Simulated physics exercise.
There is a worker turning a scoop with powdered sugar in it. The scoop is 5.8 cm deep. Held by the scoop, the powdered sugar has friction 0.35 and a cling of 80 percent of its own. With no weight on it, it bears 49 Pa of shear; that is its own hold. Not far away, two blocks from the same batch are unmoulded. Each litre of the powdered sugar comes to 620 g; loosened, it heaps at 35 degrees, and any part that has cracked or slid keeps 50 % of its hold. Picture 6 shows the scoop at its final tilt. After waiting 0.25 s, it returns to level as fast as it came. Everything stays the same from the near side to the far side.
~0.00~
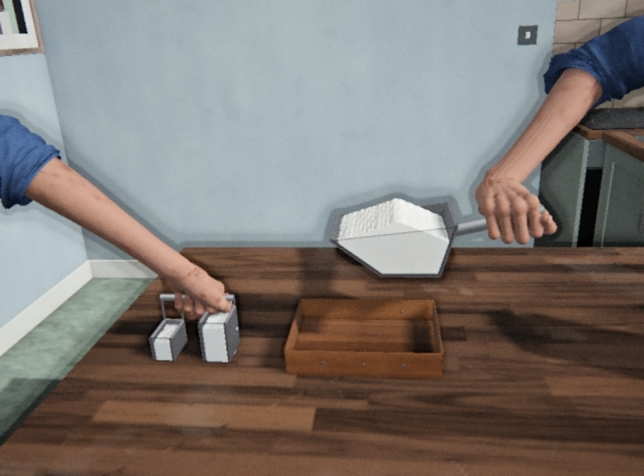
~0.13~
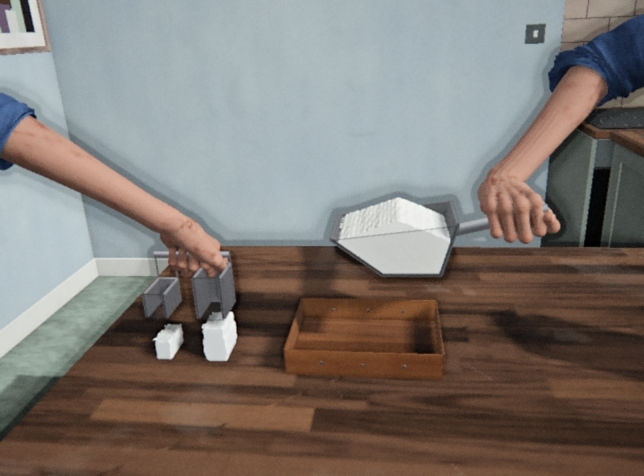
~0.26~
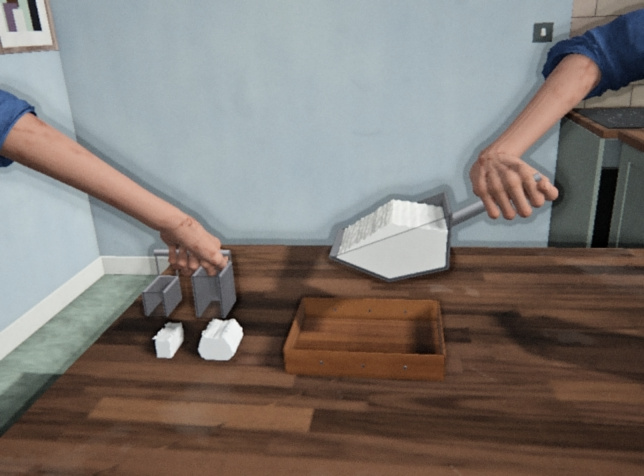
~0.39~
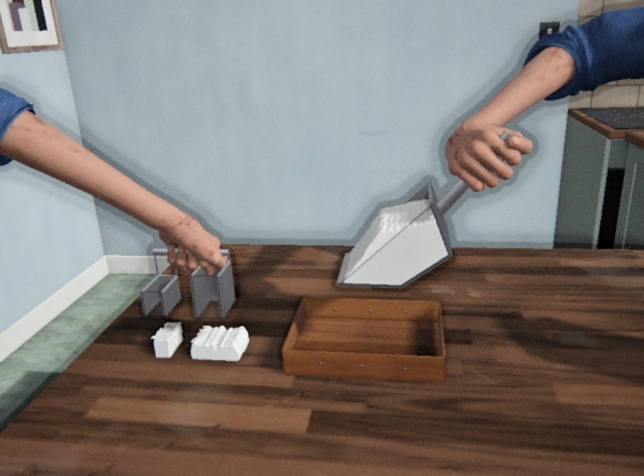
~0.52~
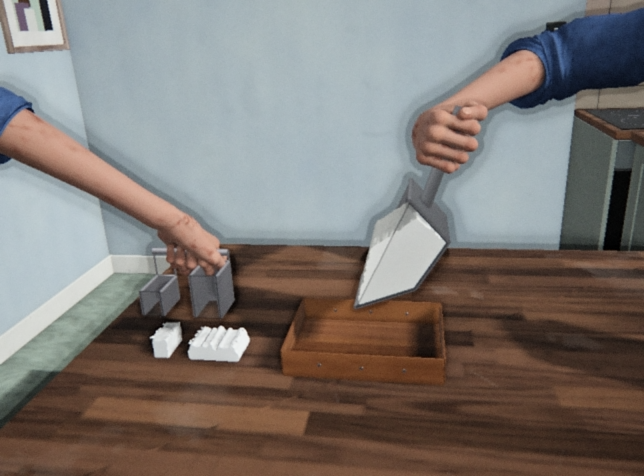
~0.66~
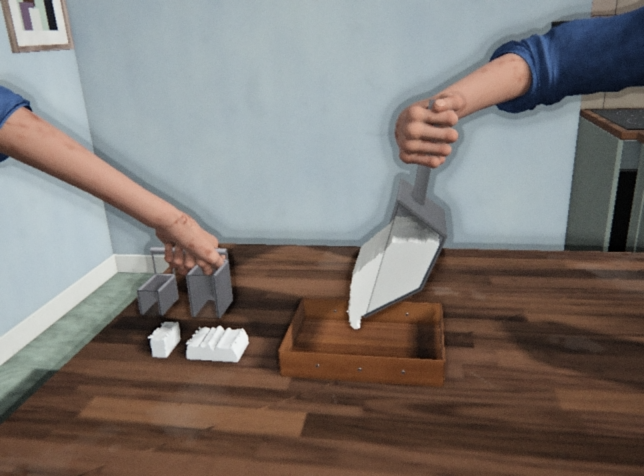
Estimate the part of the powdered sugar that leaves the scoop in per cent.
My estimate is 89 percent.
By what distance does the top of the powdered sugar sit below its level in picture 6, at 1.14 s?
About 6.0 cm.
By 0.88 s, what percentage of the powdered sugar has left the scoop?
Some 65 per cent.
After 0.88 s, the scoop is at 68 degrees and 64 % has left it.
After 1.14 s, the scoop is at 42 degrees and 89 % has left it.
After 1.40 s, the scoop is at 2 degrees and 89 % has left it.
After 1.67 s, the scoop is at 0 degrees and 89 % has left it.
After 1.92 s, the scoop is at 0 degrees and 89 % has left it.
